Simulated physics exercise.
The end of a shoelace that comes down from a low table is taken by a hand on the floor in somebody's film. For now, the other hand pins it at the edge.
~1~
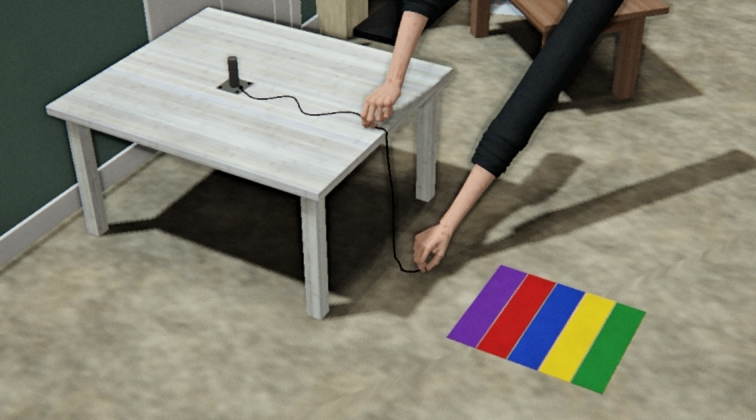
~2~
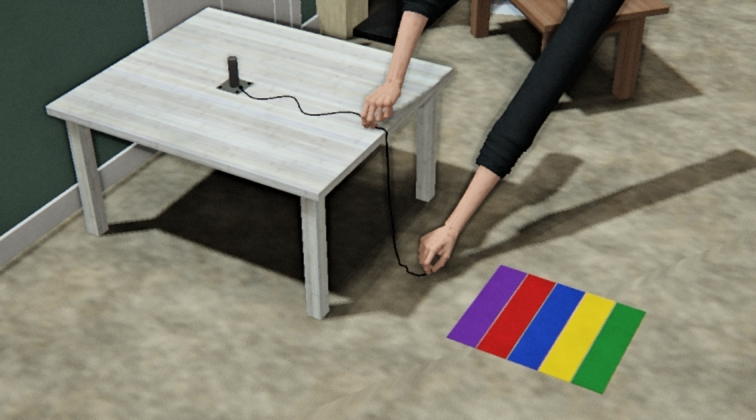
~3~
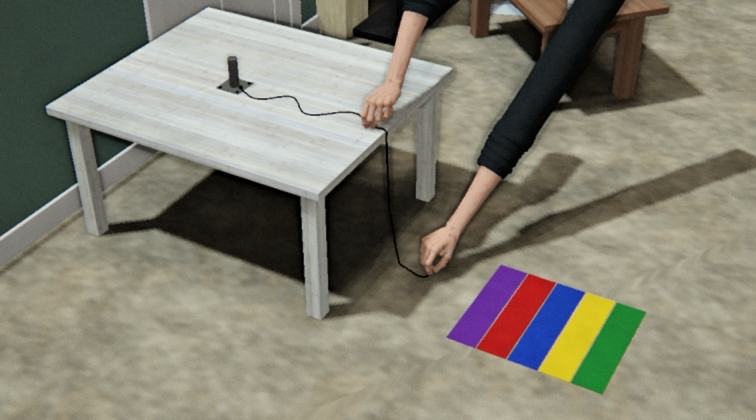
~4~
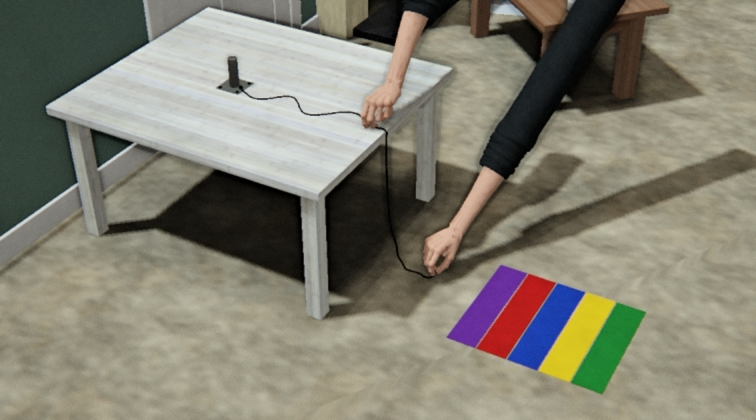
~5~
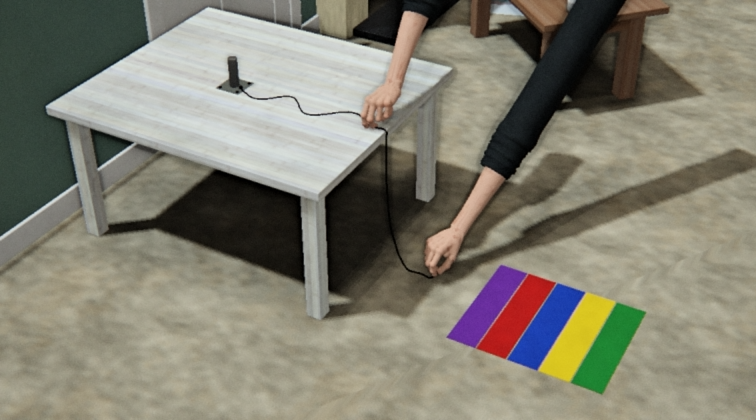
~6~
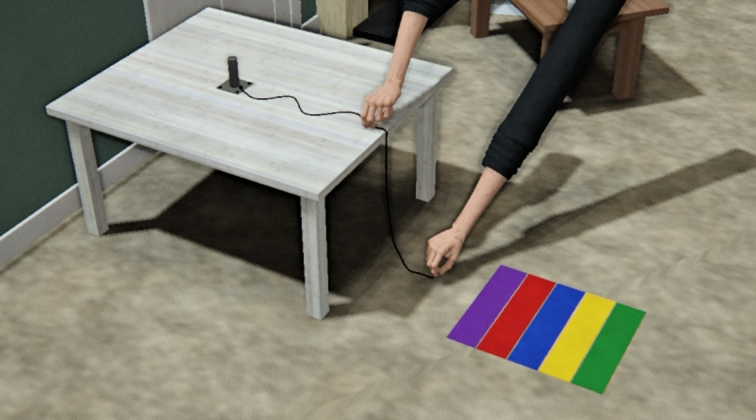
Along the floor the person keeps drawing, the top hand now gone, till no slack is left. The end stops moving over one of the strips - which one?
The blue strip.
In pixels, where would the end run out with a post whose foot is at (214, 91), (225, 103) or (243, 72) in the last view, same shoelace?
Approximate pixels in order: (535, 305), (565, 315), (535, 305).
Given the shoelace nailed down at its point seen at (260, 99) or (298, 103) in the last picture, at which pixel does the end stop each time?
In order: Close to (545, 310) and close to (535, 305).
Early on, end near (506, 296); over red.
Midway, end near (535, 306); over red.
At the end of the slack, end near (552, 311); over blue. It gets as far as the blue strip.
